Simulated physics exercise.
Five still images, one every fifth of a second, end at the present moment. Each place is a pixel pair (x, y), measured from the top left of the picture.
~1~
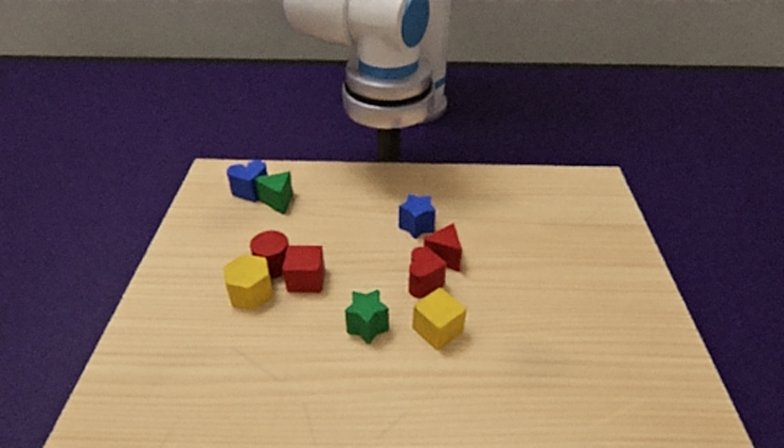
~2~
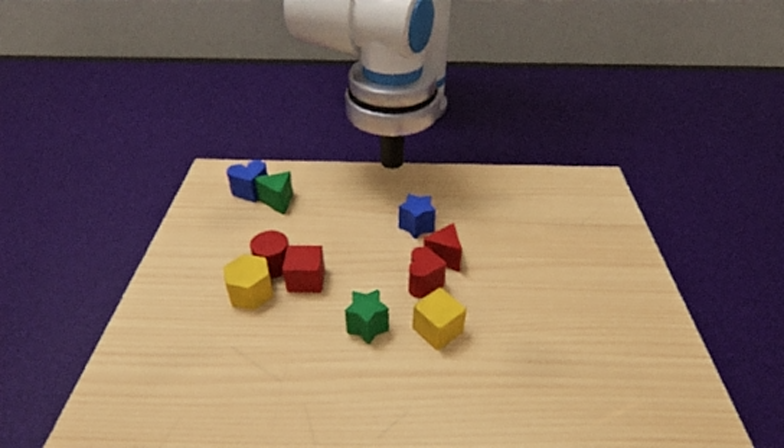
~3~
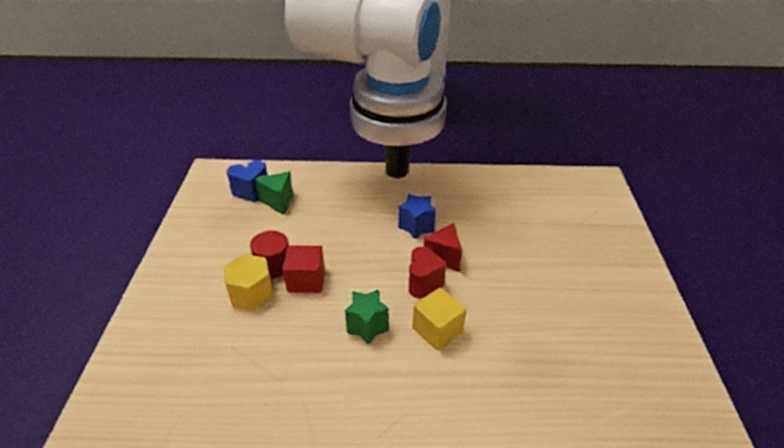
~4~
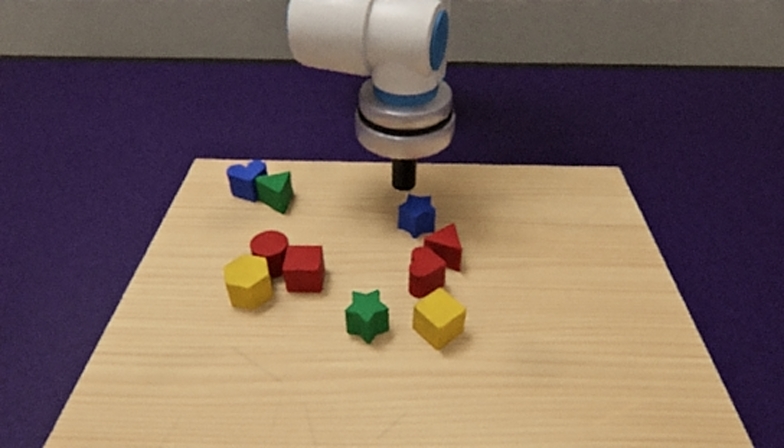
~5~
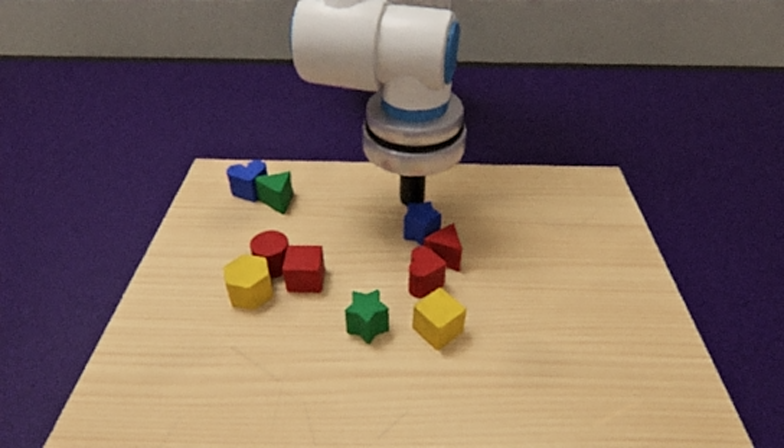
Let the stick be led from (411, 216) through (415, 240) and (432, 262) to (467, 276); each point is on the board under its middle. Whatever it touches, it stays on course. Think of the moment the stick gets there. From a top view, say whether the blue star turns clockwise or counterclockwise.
The blue star rotates clockwise.
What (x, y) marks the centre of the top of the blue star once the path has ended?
Around (463, 274).
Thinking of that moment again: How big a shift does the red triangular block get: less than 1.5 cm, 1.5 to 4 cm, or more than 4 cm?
My answer is that it shifts over 4 cm.
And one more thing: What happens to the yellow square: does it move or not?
It is shifted.
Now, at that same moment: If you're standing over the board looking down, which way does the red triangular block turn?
From above, it turns counterclockwise.
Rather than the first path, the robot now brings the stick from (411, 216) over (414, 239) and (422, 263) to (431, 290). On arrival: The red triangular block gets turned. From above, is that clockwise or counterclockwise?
Verdict: Counterclockwise.
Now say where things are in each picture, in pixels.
In the first frame, lower end of the stick (389, 156), tops of blocks, blue star (418, 204), red heart (425, 261), yellow square (440, 307), red triangular block (446, 236).
In the second frame, stick (392, 162), blocks as before.
In the third frame, stick (397, 172), blocks as before.
In the fourth frame, stick (404, 184), blocks as before.
In the fifth frame, stick (412, 199), blue star (422, 211), red heart (425, 261), yellow square (440, 307), red triangular block (446, 236).
What follows on the original path. One third of the way, stick (415, 224); blue star (428, 235), turned 20° anticlockwise; red triangular block (455, 245), turned 25° anticlockwise.
Two thirds of the way, stick (435, 246); blue star (448, 259), turned 15° anticlockwise; red heart (438, 286); yellow square (444, 315), turned 15° clockwise; red triangular block (481, 265), turned 35° anticlockwise.
At the end, stick (470, 260); blue star (463, 274), turned 25° clockwise; red heart (442, 294), turned 15° clockwise; yellow square (446, 324), turned 20° clockwise; red triangular block (497, 276), turned 45° anticlockwise.
